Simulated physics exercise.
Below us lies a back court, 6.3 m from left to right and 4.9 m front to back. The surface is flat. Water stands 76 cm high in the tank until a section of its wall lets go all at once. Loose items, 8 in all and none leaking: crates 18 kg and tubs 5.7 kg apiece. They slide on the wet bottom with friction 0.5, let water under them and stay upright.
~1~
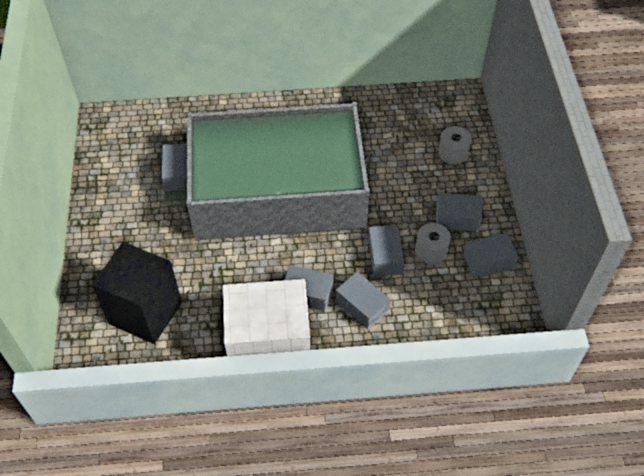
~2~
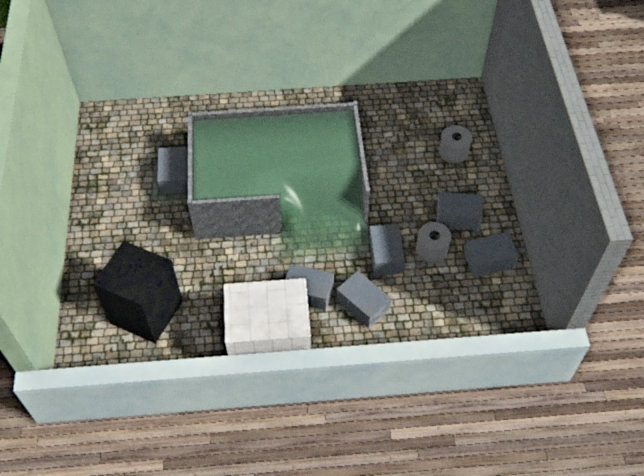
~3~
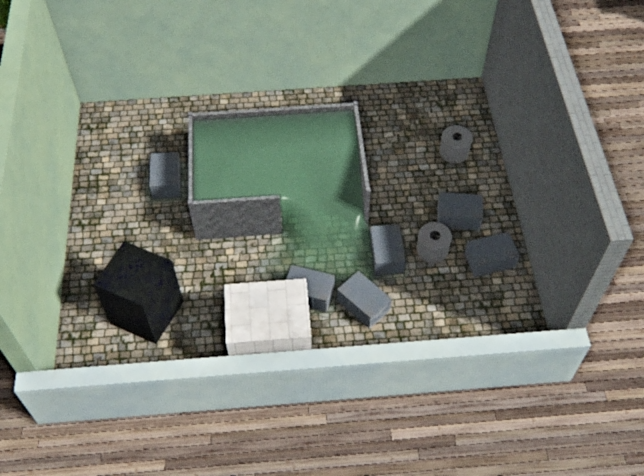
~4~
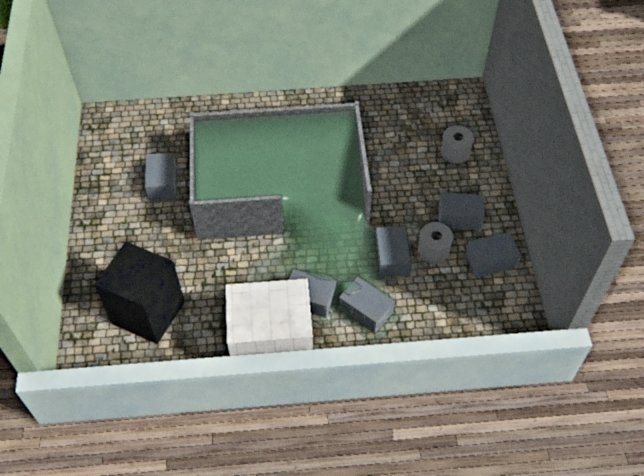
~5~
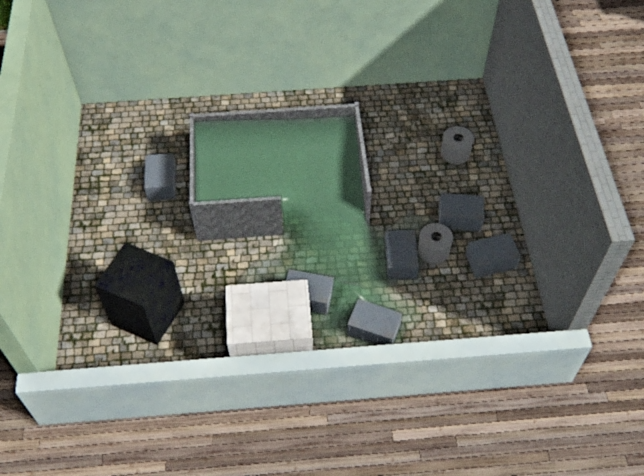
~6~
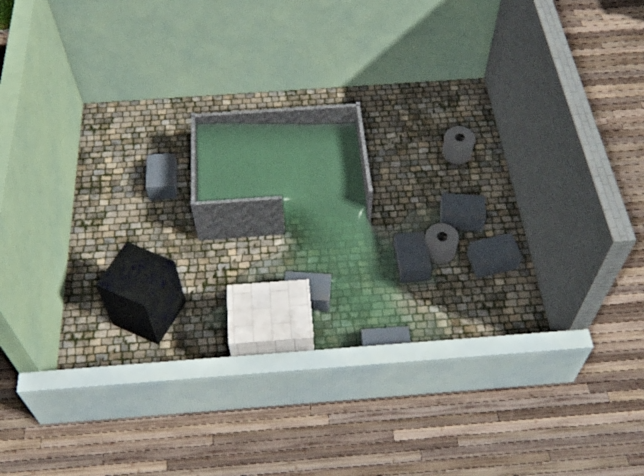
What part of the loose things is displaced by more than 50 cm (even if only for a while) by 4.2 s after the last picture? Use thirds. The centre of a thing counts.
That comes to at least two thirds.
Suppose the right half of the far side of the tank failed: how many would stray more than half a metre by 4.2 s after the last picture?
In that case 4 of them.
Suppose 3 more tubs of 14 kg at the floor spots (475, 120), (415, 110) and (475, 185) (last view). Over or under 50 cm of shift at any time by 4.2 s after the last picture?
In turn: Over, over, past it.
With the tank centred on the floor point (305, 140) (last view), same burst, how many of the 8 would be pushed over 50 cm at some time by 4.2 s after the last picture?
Then 7.
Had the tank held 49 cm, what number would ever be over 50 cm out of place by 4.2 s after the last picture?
Then 7.
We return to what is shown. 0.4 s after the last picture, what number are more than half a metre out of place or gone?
By then 2.
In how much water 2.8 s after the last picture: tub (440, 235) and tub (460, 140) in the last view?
About 4 and 3 cm.
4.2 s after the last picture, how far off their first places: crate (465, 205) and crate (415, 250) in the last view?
In turn: 200 cm, 300 cm.
Then, 0.4 s after the last picture 2 of 8 are over 50 cm from their spots; 2 afloat.
Then, 1.5 s after the last picture 3 of 8 are over 50 cm from their spots; 3 afloat.
Then, 2.8 s after the last picture 7 of 8 are over 50 cm from their spots; 3 afloat.
Then, 4.2 s after the last picture 7 of 8 are over 50 cm from their spots, and 7 have been at some point; 5 afloat.
